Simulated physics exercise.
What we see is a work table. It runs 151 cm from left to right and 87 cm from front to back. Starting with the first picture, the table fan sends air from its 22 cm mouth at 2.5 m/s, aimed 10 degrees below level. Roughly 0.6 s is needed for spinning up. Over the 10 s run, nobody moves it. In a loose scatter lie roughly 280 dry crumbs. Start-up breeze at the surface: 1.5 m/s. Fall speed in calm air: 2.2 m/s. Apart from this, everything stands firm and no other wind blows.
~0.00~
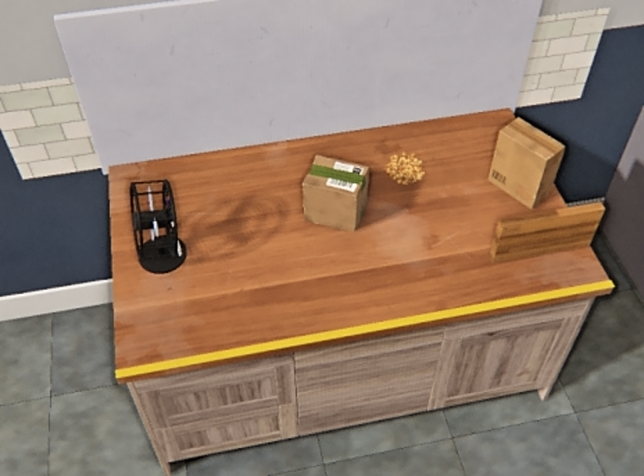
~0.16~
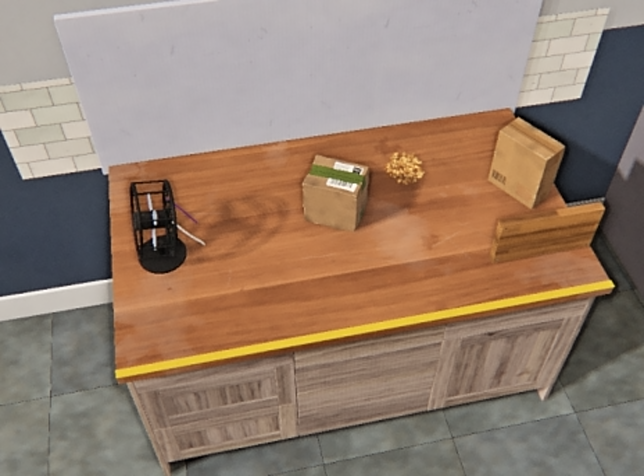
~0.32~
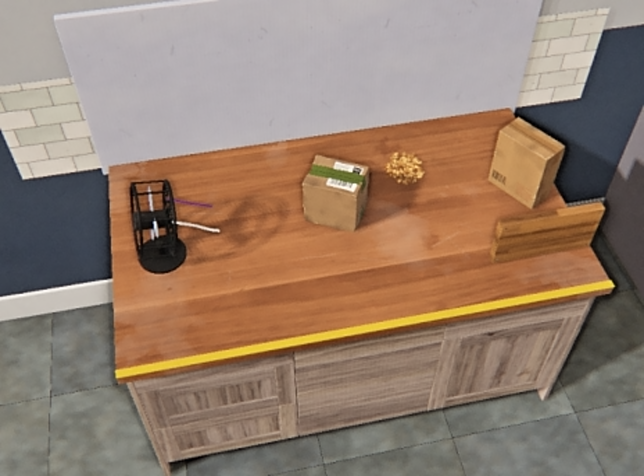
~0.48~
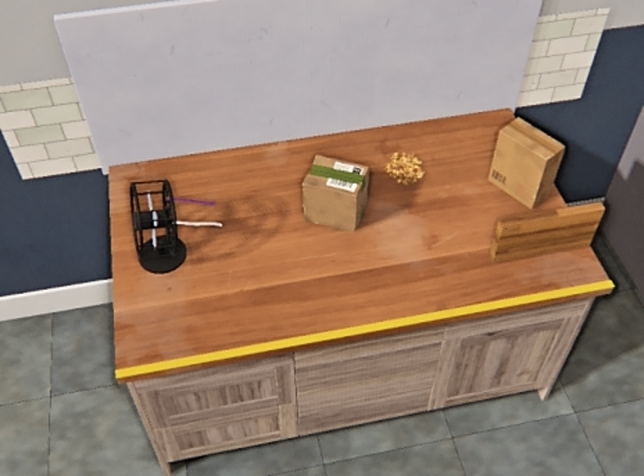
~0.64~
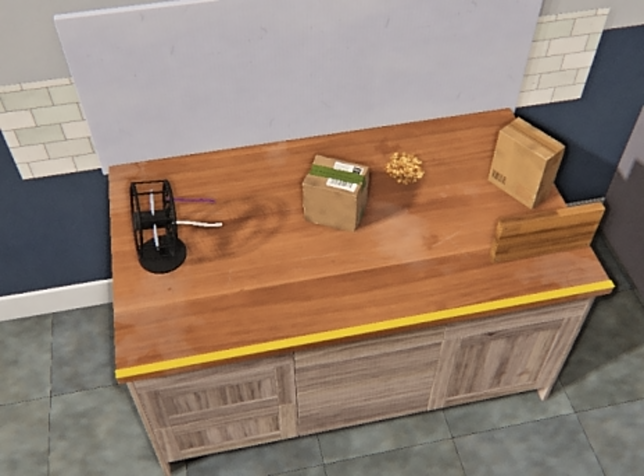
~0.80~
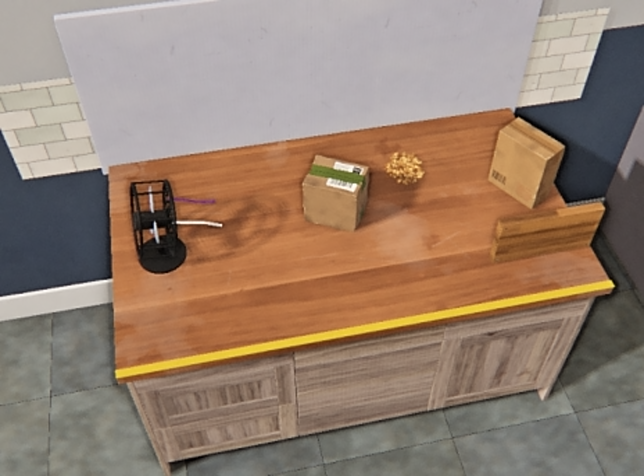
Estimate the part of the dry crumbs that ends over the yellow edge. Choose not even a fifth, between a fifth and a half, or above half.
Of the dry crumbs, not even a fifth end over the yellow edge.
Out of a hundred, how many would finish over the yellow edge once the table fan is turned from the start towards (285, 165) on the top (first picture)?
In that case the share would be about 0 %.
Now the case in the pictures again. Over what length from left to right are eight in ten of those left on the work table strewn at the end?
Looks like some 10 cm to me.
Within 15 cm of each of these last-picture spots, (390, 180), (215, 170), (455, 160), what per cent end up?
Taking the spots one by one, around 100 %, 0 % and 15 %.
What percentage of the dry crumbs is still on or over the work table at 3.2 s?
That comes to roughly 100 % remaining.
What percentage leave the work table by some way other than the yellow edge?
The share is about 0 %.
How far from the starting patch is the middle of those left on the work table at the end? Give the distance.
Roughly 0 centimetres.
After 2.0 s, 0 % are over the yellow edge; the middle of those still in play is near (405, 169); 32 % have settled or left.
After 3.2 s, 0 % are over the yellow edge; the middle of those still in play is near (405, 169); 35 % have settled or left.
After 5.5 s, 0 % are over the yellow edge; the middle of those still in play is near (405, 169); 41 % have settled or left.
After 10.0 s, at the end, 0 % are over the yellow edge; the middle of those still in play is near (405, 169).
